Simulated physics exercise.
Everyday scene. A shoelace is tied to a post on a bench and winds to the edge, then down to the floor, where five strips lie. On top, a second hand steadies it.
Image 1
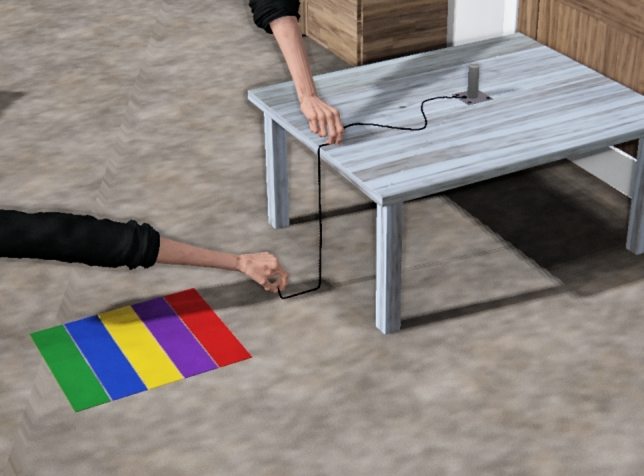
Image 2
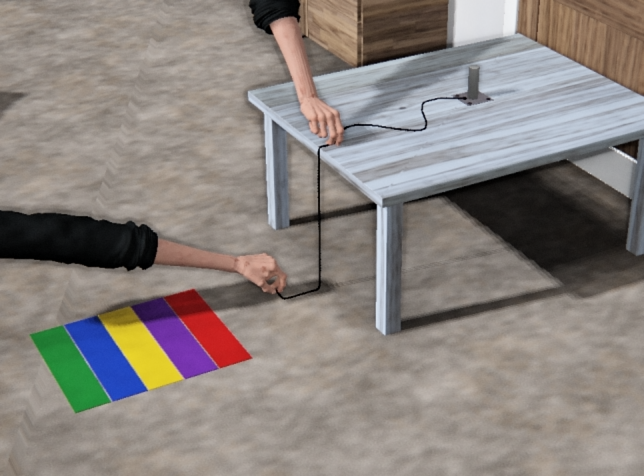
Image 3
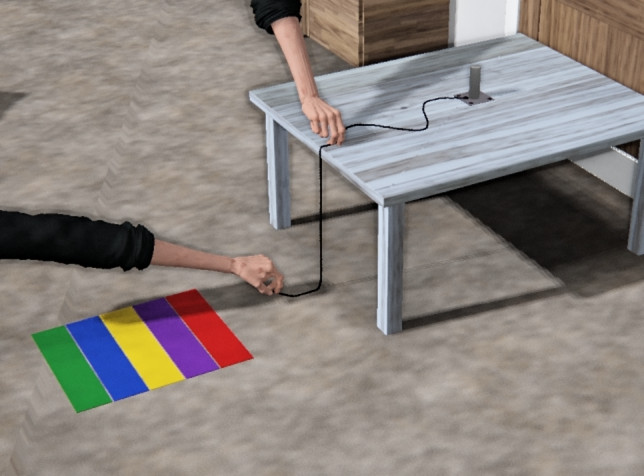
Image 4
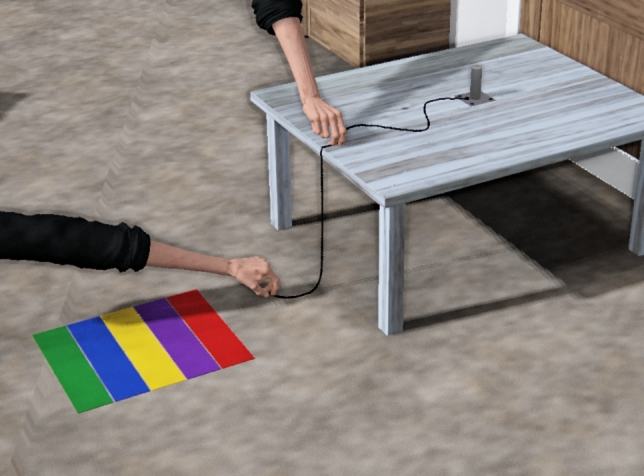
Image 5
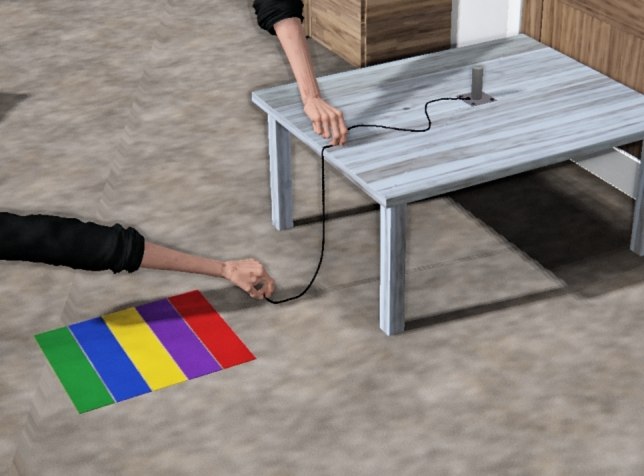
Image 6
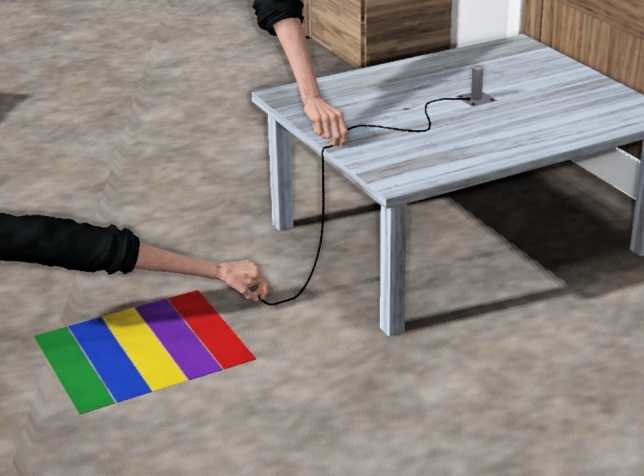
A hand near the floor drew the loose end of a black shoelace slightly left toward five coloured strips, curving its hanging part, while another hand stayed at the edge of the pale wooden bench.
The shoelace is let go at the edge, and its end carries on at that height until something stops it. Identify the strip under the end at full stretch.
Strip: Blue.
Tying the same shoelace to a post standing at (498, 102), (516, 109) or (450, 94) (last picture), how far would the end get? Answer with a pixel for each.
In pixels, the answers are (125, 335), (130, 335) and (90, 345).
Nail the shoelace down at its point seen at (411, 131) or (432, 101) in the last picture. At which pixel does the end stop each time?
(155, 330); (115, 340).
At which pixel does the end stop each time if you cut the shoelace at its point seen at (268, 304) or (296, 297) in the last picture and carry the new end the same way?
Respectively (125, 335) and (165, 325).
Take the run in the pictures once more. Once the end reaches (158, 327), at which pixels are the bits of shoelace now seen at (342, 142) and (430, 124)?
The first lands at (311, 187), while the second lands at (394, 124).
Soon after, end near (158, 327); over purple.
After that, end near (125, 336); over yellow.
At the stop, end near (106, 342); over blue. The blue one.
